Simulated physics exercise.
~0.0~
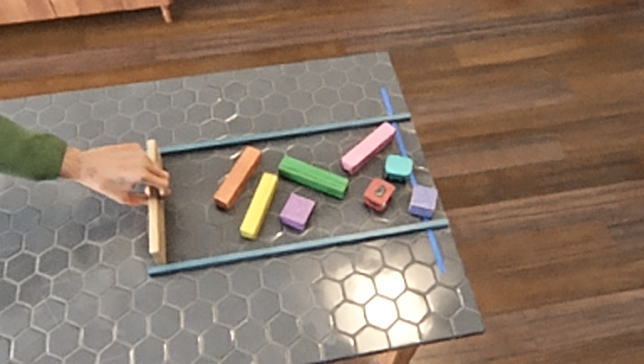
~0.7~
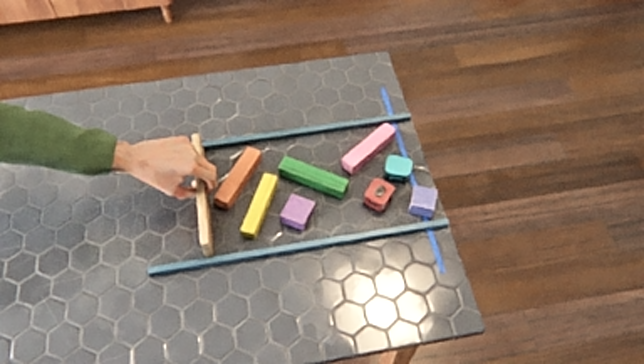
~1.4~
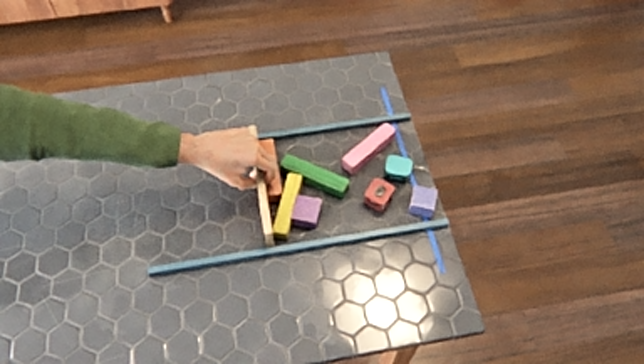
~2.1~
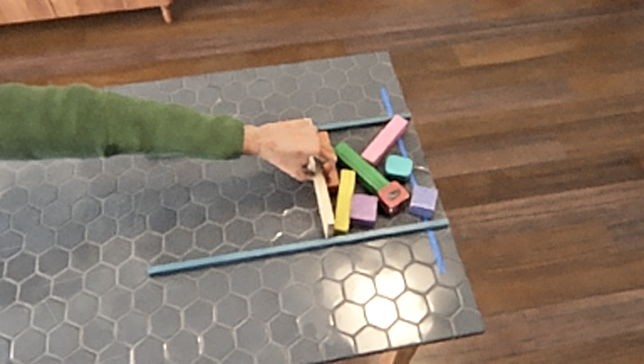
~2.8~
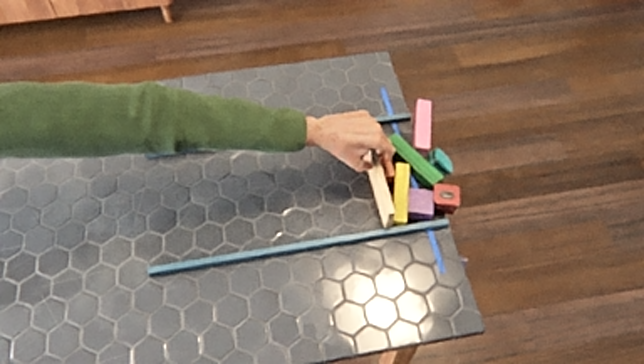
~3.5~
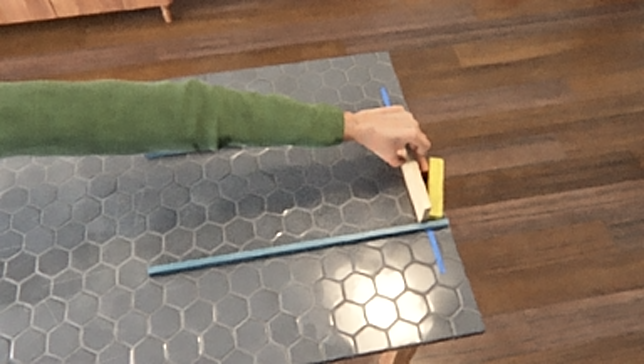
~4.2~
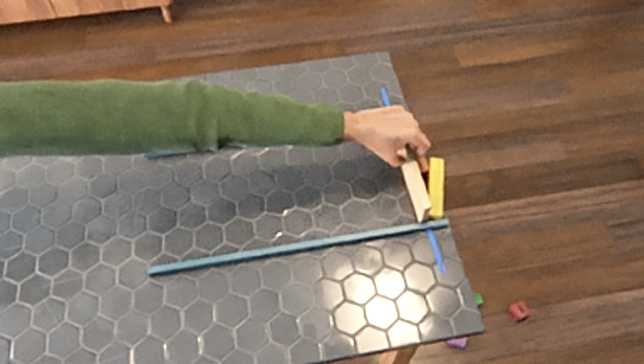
A green-sleeved arm pushing a wooden board rightward along a tabletop channel, sweeping most coloured blocks off, yellow stick staying at the edge.
